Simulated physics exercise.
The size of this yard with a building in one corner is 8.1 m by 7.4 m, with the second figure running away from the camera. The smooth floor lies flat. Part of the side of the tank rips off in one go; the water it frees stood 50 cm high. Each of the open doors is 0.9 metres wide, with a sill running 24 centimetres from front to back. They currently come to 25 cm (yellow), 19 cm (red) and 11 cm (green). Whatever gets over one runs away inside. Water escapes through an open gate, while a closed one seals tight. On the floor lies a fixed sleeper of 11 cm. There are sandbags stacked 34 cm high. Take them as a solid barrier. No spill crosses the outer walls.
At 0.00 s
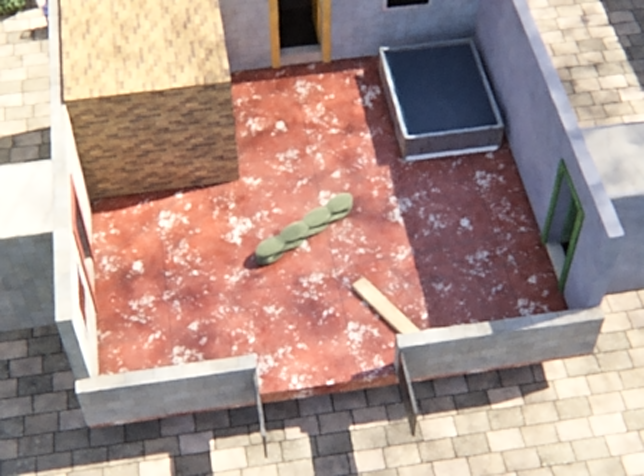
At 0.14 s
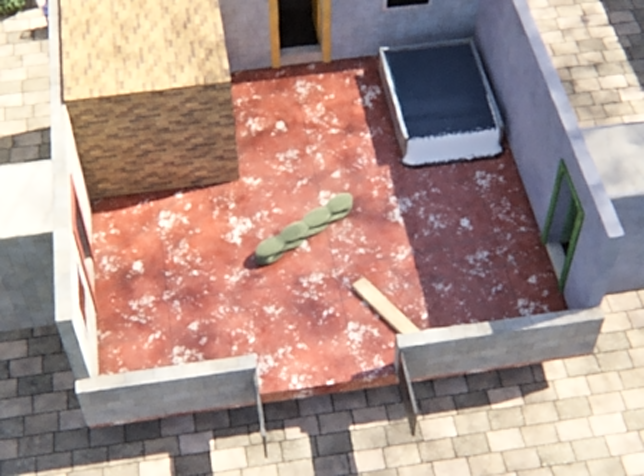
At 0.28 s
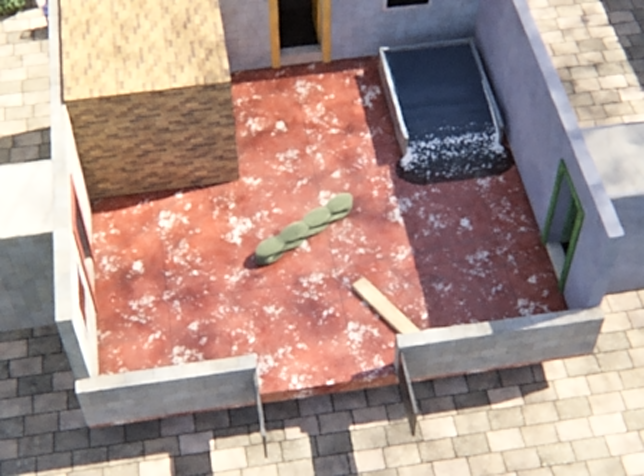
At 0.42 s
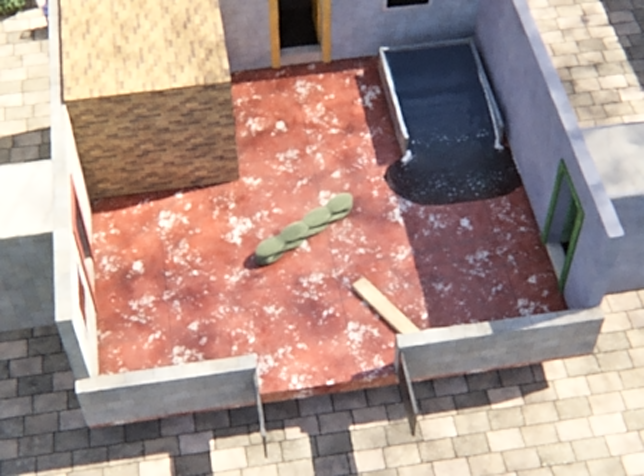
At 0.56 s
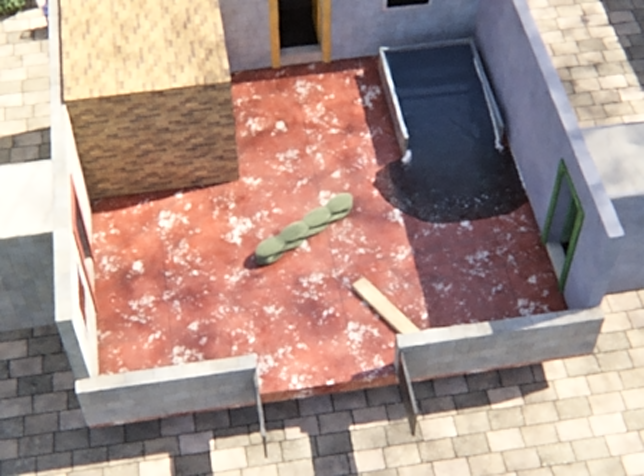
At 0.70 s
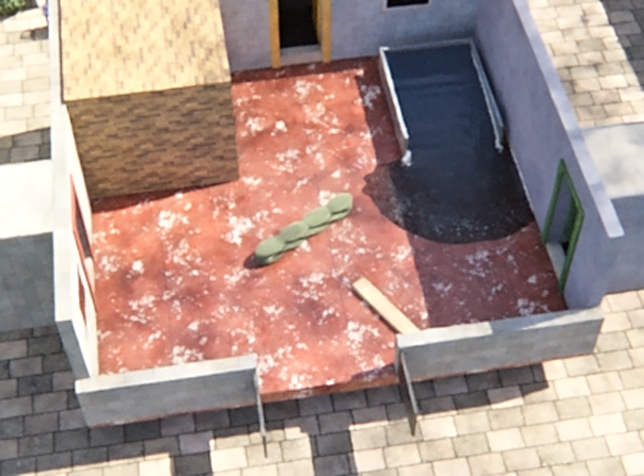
Walled yard with a red floor seen from above, dark water pouring from a tank's open near side and spreading across the floor.
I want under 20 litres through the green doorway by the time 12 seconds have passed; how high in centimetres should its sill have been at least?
I would say 11.5 cm.
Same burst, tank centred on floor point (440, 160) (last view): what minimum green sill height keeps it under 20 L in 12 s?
You'd need some 15 cm.
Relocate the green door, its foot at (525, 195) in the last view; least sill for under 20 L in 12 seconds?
You'd want it roughly 10.5 cm high.
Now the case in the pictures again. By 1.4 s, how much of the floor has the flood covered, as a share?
Some 25 in a hundred.
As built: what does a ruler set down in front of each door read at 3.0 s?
Before yellow it's 0 cm, before red 0 cm, before green 11 cm.
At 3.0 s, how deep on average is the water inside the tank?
Around 15 centimetres.
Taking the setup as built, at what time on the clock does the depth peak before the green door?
The level tops out around 5.0 s.
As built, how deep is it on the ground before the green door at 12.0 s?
You'd measure close to 6.0 cm there.
After 1.4 s water covers 25 % of the floor, deepest (22 cm) near (439, 159); 6 cm at the green door, 0 litres in over its 11 cm sill.
After 3.0 s water covers 35 % of the floor, deepest (31 cm) near (545, 331); 11 cm at the green door, 0 litres in over its 11 cm sill.
After 12.0 s water covers 90 % of the floor, deepest (8 cm) near (228, 85); 6 cm at the green door, 21 litres in over its 11 cm sill.
At the green door as built, the water arrived by 1.1 s and peaked near 17 cm at 5.2 s.
With a sill of 9.5 cm, 34 litres would have come in within the 12 s; with 12.5 cm, 13 litres. So under 20 litres takes about 11.5 cm.
